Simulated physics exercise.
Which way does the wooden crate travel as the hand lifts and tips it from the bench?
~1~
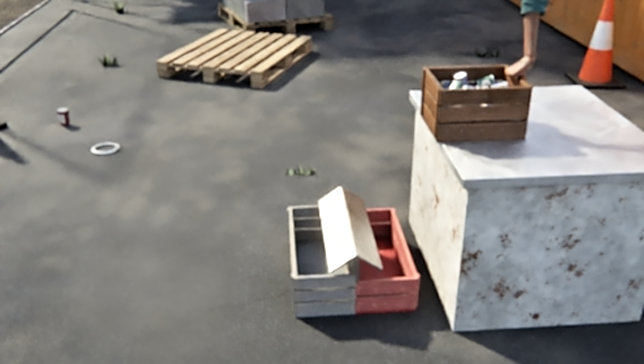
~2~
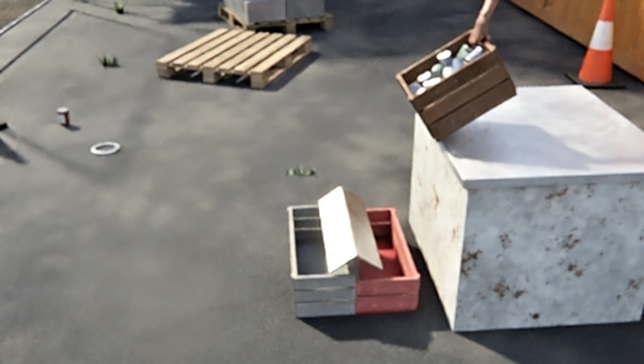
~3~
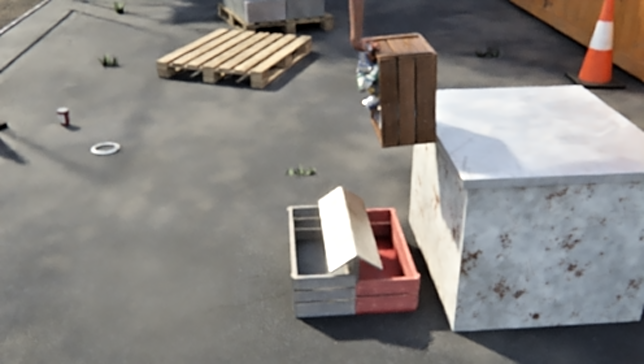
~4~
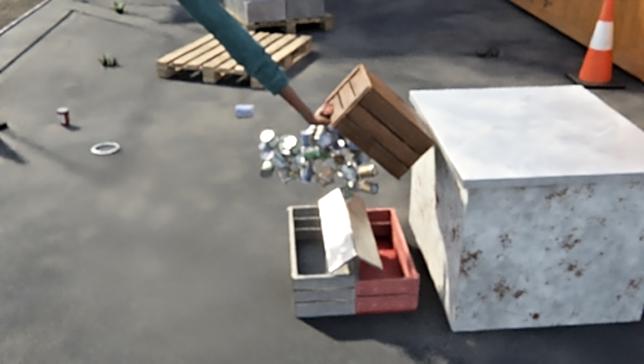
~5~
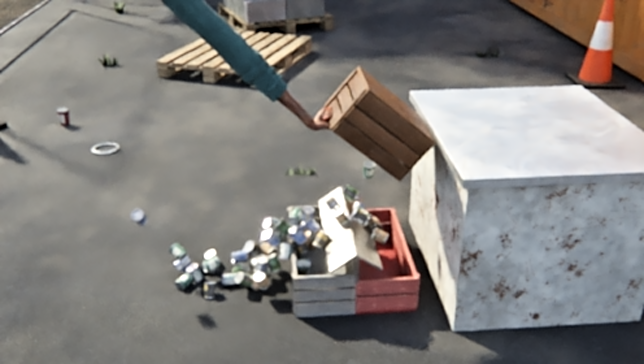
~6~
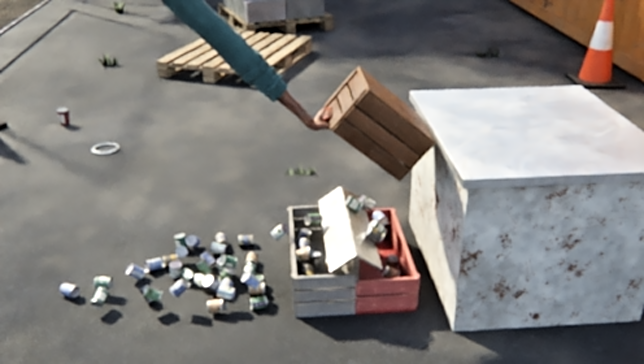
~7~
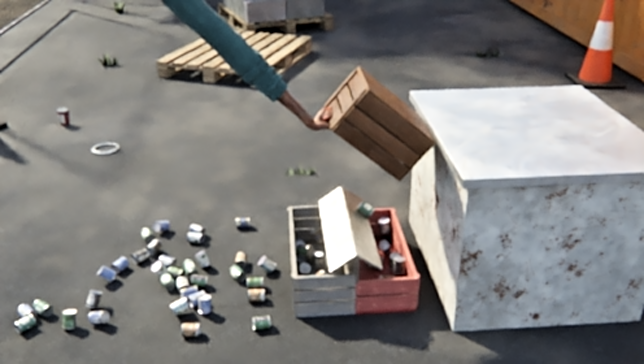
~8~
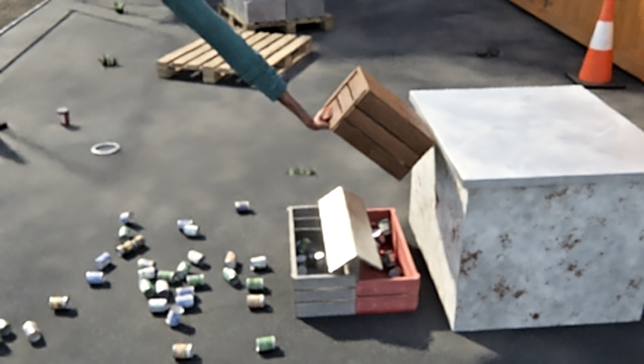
It moves to the left, off the pale bench and over towards the red tub and grey bin.
